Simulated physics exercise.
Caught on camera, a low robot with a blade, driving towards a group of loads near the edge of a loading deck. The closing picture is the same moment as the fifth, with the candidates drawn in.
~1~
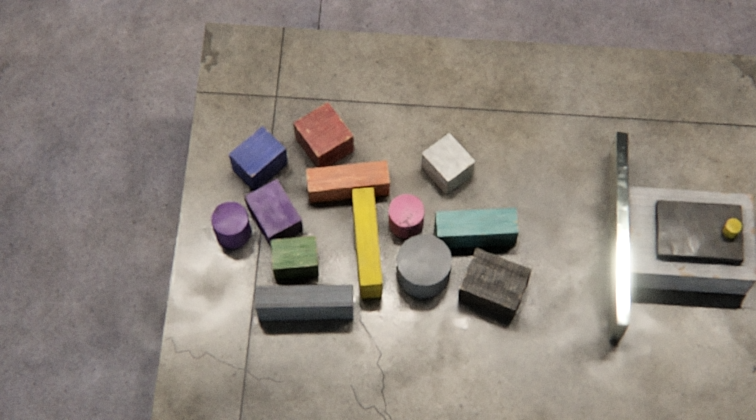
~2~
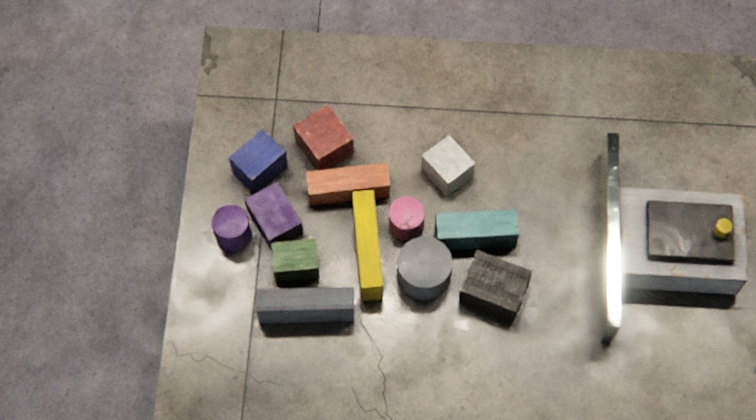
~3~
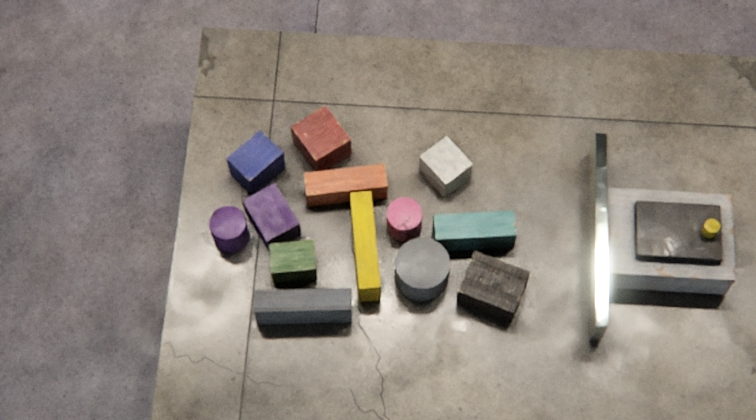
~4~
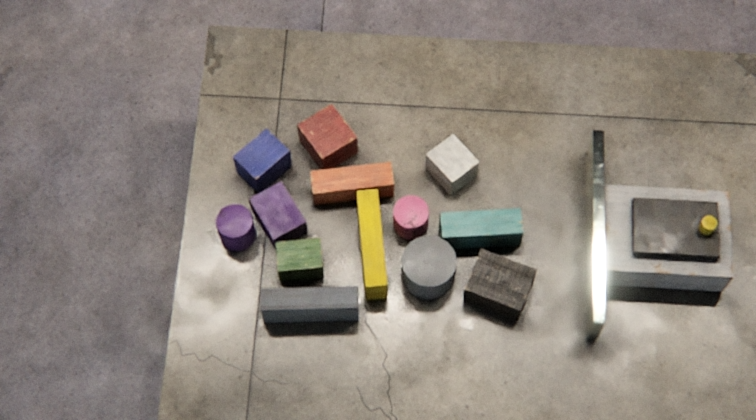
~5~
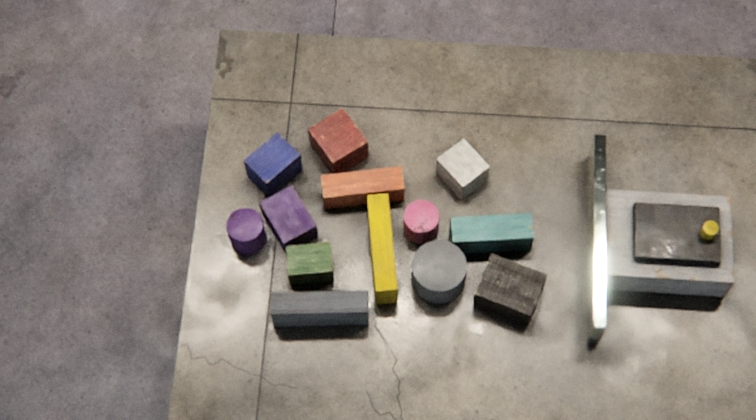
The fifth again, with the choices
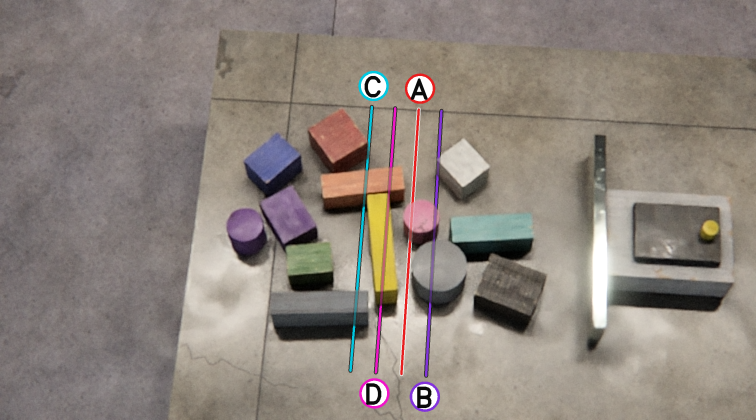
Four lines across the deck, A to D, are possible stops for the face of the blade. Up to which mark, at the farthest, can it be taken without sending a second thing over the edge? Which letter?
The farthest such stop is C.
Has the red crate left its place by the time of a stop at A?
No.
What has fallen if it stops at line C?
The purple canister.
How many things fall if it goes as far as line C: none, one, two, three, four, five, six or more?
In all, one.
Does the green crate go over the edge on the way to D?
No.
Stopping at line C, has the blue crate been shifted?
Yes.
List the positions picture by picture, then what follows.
In the first frame, green crate (295, 258); yellow stick (367, 243); pink canister (406, 217).
In the second frame, robot (684, 231); blue crate (259, 162).
In the third frame, robot (672, 231); black crate (493, 287).
In the fourth frame, robot (669, 228); grey stick (311, 305).
In the fifth frame, robot (670, 233); white crate (462, 169); purple canister (247, 232); orange bar (363, 188).
On the marked copy, A at (410, 236); B at (434, 238); C at (362, 233); D at (386, 235).
Taking C. A third of the way, robot (585, 227); black crate (474, 298); grey canister (419, 273).
Two thirds of the way, robot (500, 222); purple canister (231, 231); grey stick (249, 325).
When it is over, robot (435, 218); purple canister over the edge; purple crate (207, 213); one fallen.
As for the rest, A is within the limit but short; B is within the limit but short; D is within the limit but short.
